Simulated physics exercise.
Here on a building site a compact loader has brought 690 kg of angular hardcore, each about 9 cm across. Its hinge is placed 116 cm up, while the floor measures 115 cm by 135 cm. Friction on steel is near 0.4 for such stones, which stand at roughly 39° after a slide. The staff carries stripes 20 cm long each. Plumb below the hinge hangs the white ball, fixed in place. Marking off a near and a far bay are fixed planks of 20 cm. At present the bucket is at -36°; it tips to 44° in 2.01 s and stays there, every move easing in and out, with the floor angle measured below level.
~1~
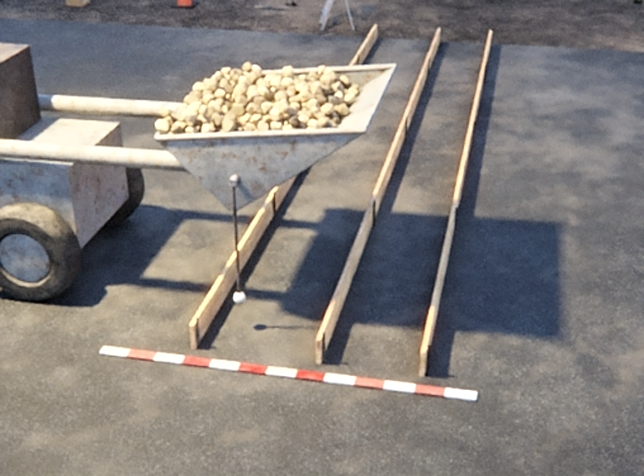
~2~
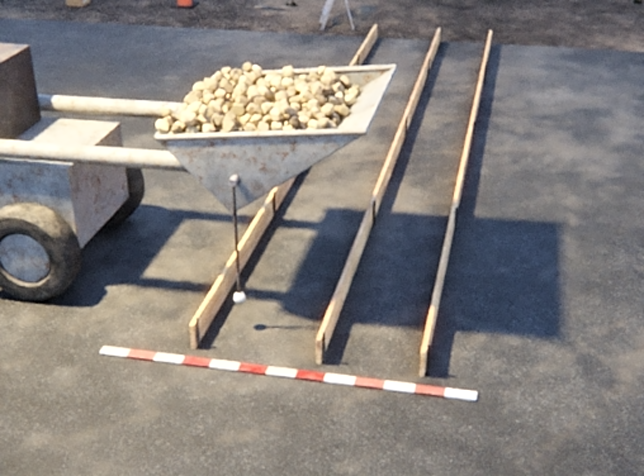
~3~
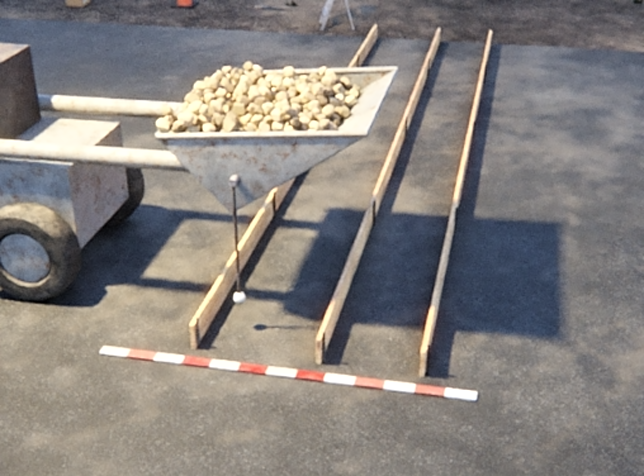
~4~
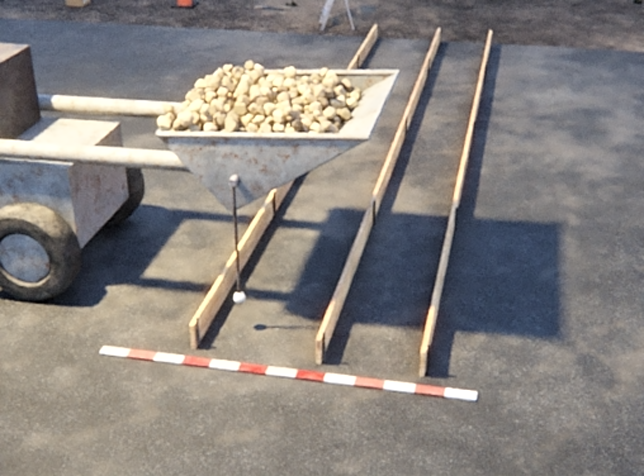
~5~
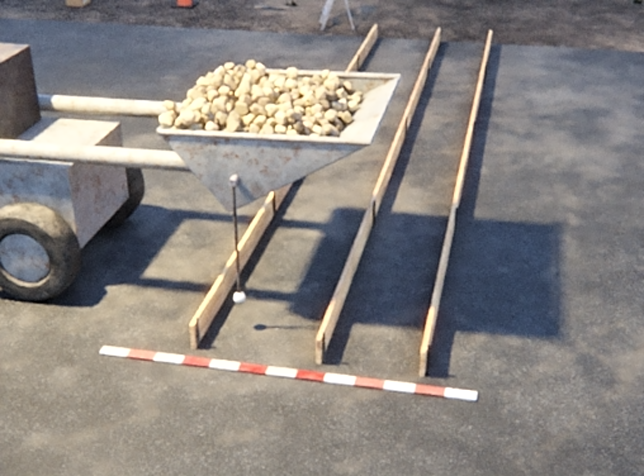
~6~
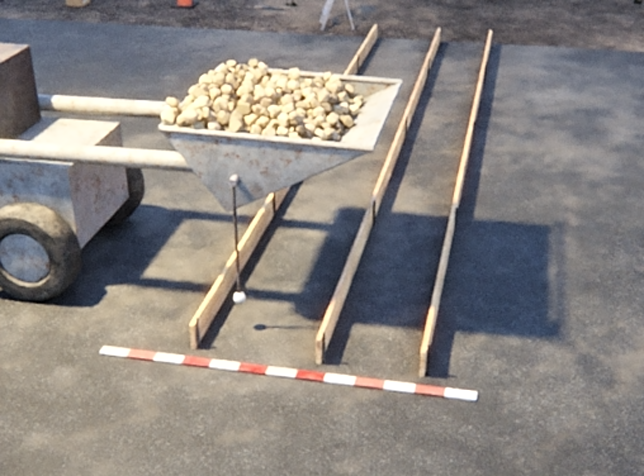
The clip opens on a compact loader at left holding a bucket heaped with pale stones above dark paving, beside three wooden boards and a red-and-white striped staff. The bucket then tilts very slightly, its right-hand lip easing a little downward, while the stones barely shift and the loader stays still.
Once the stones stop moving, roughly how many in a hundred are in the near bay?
Close to 10 in a hundred.
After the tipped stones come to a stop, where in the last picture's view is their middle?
Their middle is at about (389, 273).
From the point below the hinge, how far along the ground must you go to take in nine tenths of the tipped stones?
I'd put it at about 130 cm.
A little later the floor is at 32°; 98 % in the bucket, 2 % in the far bay; the foremost stones are at (376, 237).
Then the floor is at 44°; 35 % in the bucket, 4 % in the near bay, 61 % in the far bay; the foremost stones are at (434, 271).
Later still the floor is at 44°; 12 % in the bucket, 4 % in the near bay, 82 % in the far bay, 2 % past the last board; the foremost stones are at (485, 275).
In the end the floor is at 44°; 6 % in the bucket, 8 % in the near bay, 83 % in the far bay, 3 % past the last board; the foremost stones are at (515, 288).
